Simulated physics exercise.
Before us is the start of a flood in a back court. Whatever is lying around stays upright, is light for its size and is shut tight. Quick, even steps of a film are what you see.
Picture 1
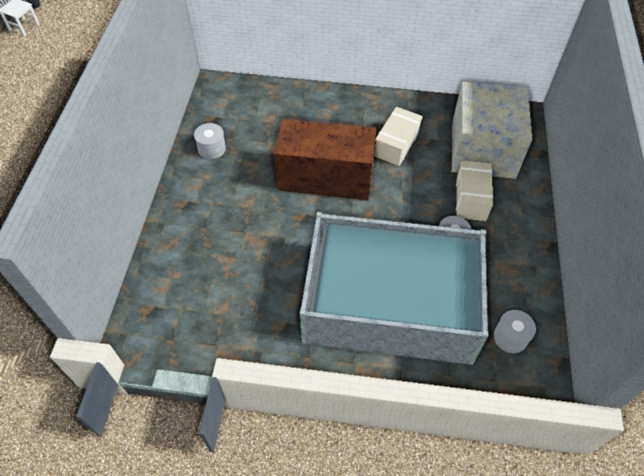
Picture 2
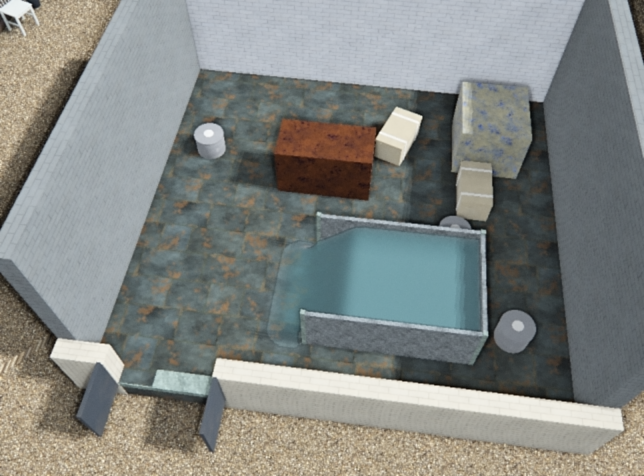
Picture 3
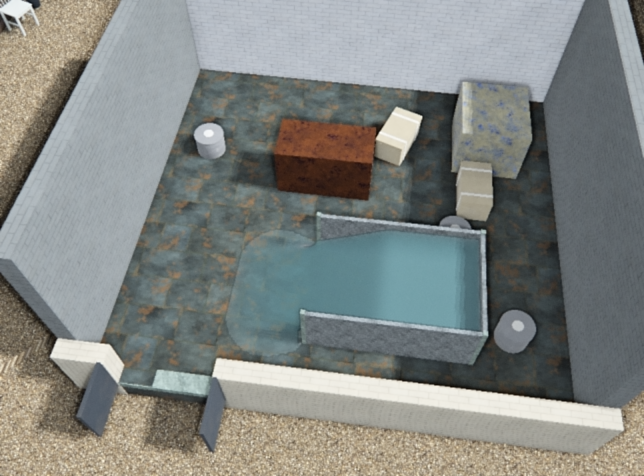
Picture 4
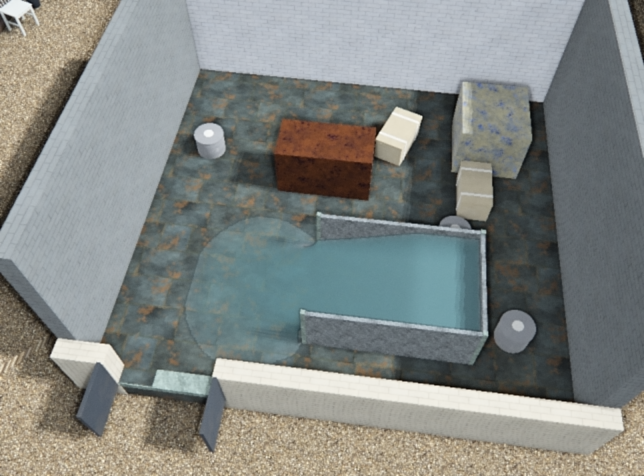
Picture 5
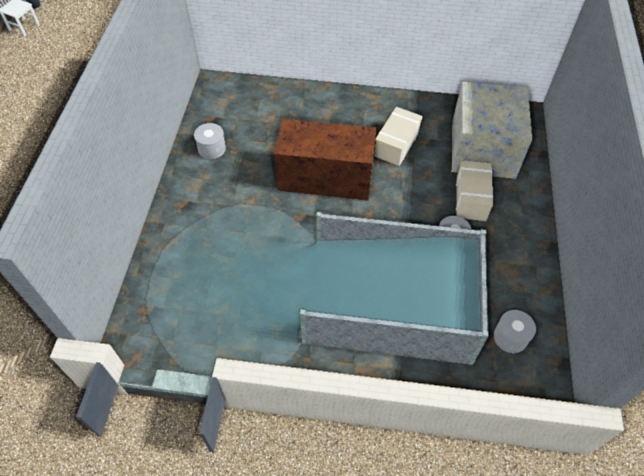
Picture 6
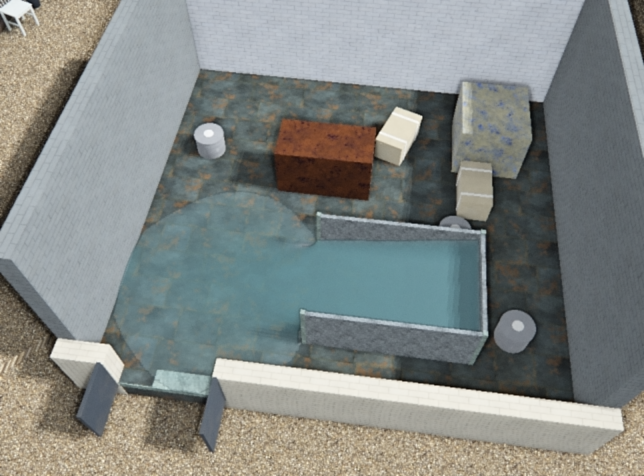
A walled back court with a dark, mottled tiled floor, edged by sandy ground, is seen from high above by a still camera. A grey-rimmed pool of blue-green water stands right of centre, with a rust-brown block, cream boxes, a mottled block and pale tubs around it. The pool's left side opens and water spreads leftward across the tiles in a widening rounded sheet, while the objects stay put.
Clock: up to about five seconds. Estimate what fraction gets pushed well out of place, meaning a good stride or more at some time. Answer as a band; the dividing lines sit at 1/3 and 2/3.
Less than 1/3.
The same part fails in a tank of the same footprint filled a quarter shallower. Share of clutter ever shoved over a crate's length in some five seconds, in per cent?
Around 20 in a hundred.
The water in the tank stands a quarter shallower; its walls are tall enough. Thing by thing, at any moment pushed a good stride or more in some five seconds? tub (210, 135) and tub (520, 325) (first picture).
First: Travelled that far. Second: Stayed within that.
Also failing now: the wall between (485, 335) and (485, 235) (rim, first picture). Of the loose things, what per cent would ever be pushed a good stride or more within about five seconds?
Roughly 60 percent.
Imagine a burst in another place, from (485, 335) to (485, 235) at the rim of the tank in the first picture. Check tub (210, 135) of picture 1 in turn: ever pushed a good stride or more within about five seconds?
Came up short.
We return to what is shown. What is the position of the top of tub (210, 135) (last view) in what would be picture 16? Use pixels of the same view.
My guess is roughly (221, 100).
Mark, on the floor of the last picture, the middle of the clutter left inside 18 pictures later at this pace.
Mean floor position: Approx. (425, 197) px, last view.
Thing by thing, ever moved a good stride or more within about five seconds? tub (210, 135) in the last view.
Verdict on that one: Displaced that much.
A moment on, 0 of 5 are well off their spots; 0 afloat.
Next, 1 of 5 are well off their spots; 1 afloat.
Later, 1 of 5 are well off their spots; 1 afloat.
In the end, 1 of 5 are well off their spots, and 1 have been at some point; 1 afloat.
